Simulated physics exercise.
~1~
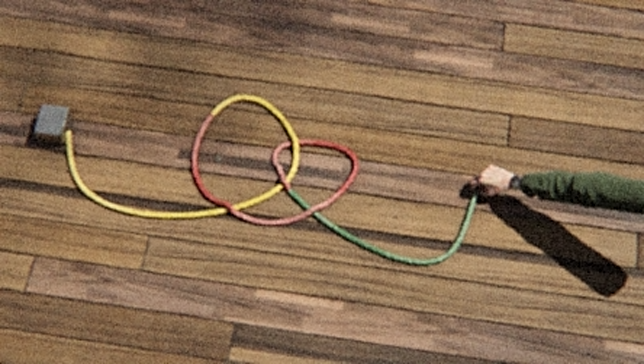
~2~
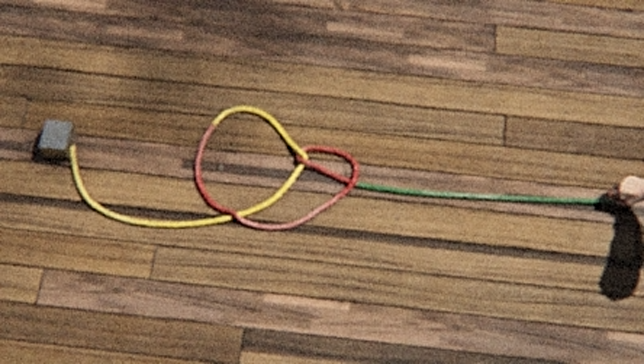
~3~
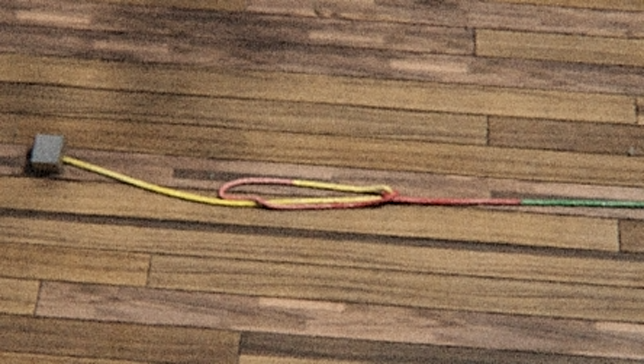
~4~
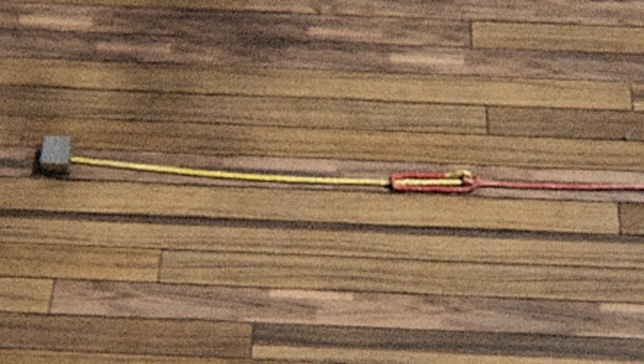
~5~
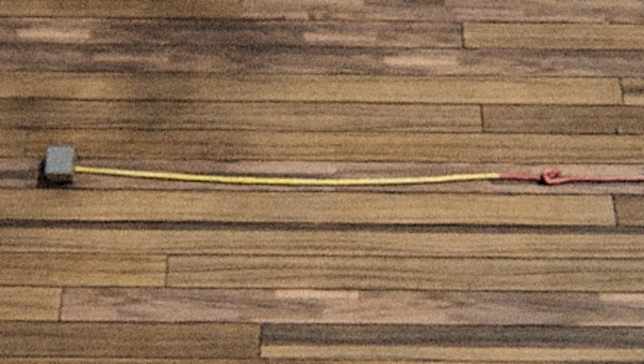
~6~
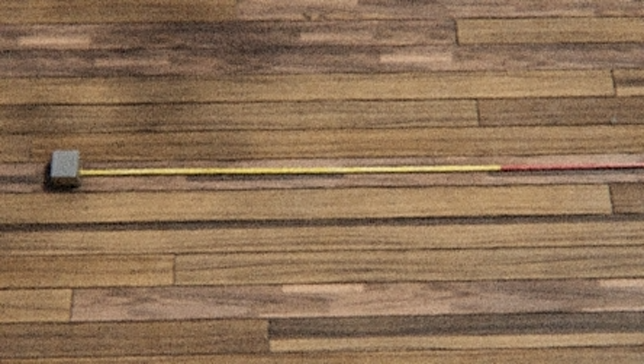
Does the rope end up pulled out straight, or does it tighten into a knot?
It pulls out straight. The loops narrow to a small red tangle that then disappears, leaving a straight line from the block.
